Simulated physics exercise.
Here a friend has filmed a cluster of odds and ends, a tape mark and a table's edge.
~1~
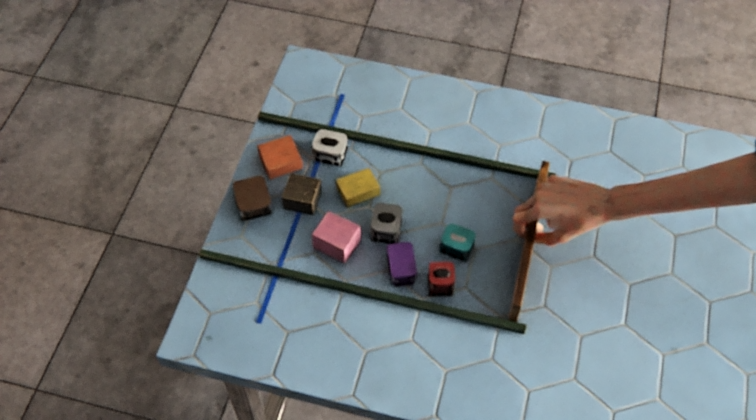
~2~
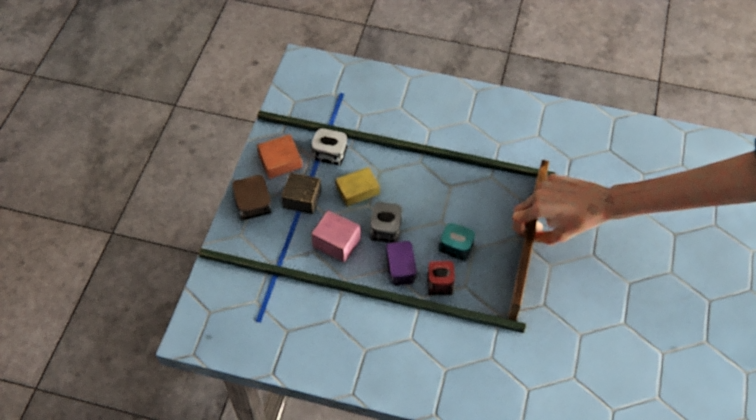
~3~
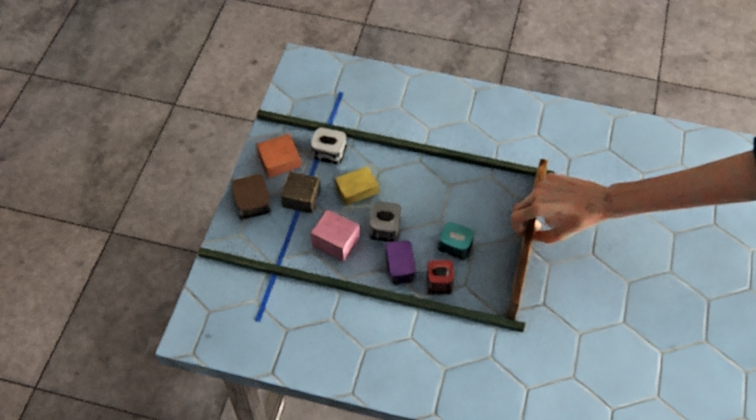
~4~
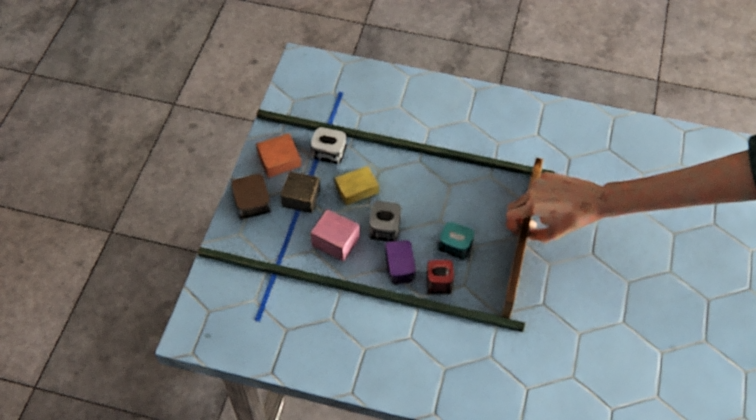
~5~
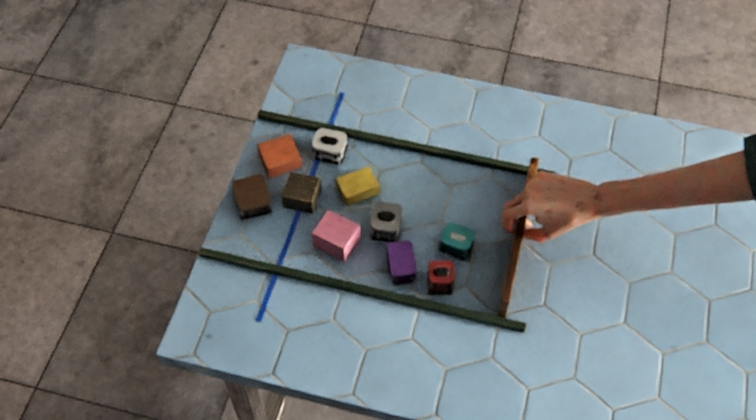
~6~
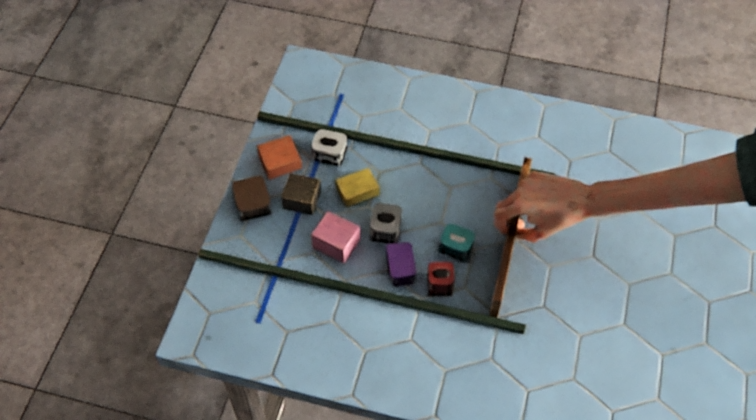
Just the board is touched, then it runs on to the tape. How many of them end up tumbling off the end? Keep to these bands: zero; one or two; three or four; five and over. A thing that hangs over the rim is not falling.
Pretty sure the pieces that leave the surface number one or two this time.
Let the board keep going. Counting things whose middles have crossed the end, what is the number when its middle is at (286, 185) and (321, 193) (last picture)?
By place, the count comes to 3 and 1.
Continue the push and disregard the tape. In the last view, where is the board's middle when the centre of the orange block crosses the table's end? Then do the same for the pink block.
Its middle is around (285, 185) and around (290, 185).
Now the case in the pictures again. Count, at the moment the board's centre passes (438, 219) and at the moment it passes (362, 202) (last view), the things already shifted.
3 and 7.
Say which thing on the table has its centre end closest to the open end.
The one in question is the black block.
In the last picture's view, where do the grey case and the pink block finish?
First object: (259, 191); second object: (230, 209).
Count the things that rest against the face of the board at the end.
The number is 4.
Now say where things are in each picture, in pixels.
In the first picture, brown case (253, 199); orange block (280, 157); black block (302, 194); board (530, 239); tape (304, 199).
In the second picture, orange block (280, 156); white case (330, 147).
In the third picture, black block (301, 193); turquoise case (457, 241).
In the fourth picture, brown case (251, 196); yellow block (357, 185).
In the fifth picture, orange block (280, 156); purple case (401, 263).
In the sixth picture, brown case (252, 198); orange block (279, 157); black block (301, 194); board (511, 235); tape (304, 199).
A little later, none off yet; brown case at rest near (252, 198); orange block at rest near (279, 157); black block at rest near (301, 194).
Next, none off yet; brown case at rest near (252, 198); orange block at rest near (279, 157); black block moving near (294, 192).
When it is over, the number that fall off is one or two; down, brown case.
